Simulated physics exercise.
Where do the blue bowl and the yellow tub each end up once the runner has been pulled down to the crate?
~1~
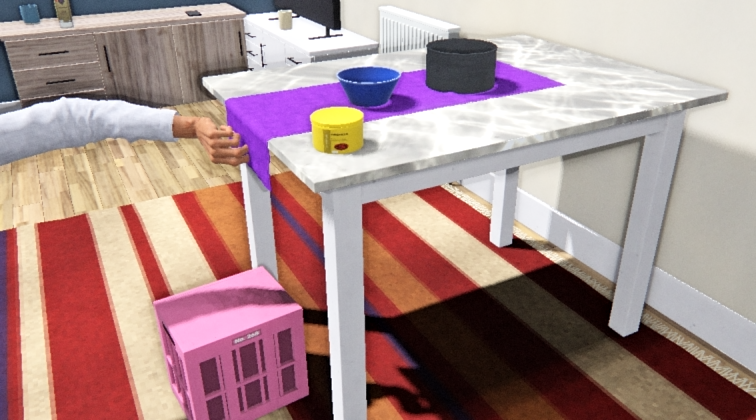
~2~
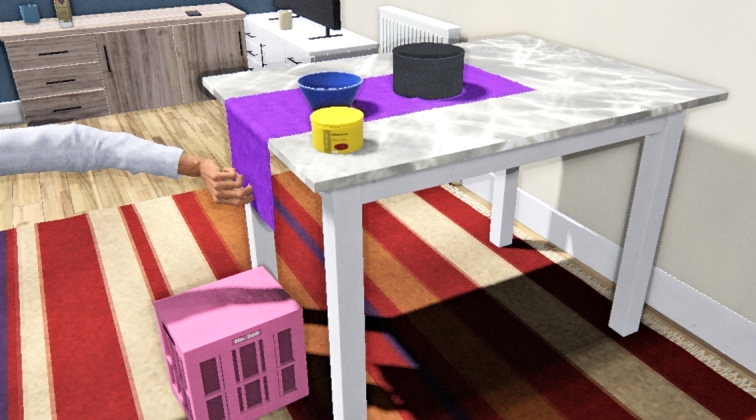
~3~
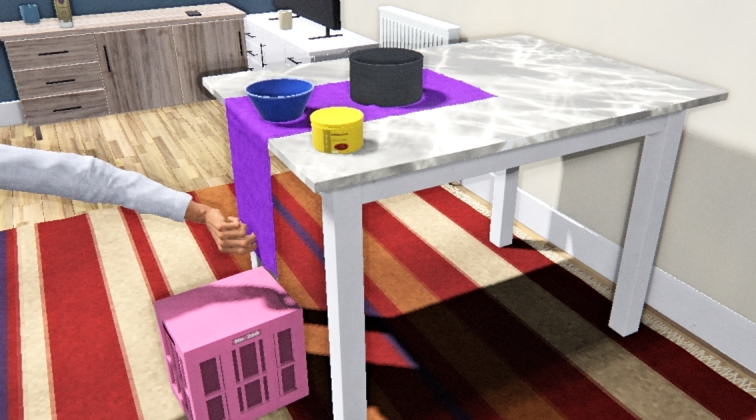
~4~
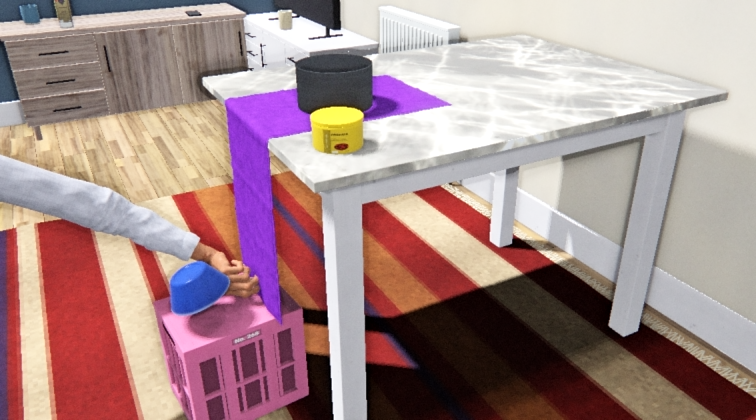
The blue bowl goes over the edge of the table and is down at the pink crate. The yellow tub stays up on the tabletop.
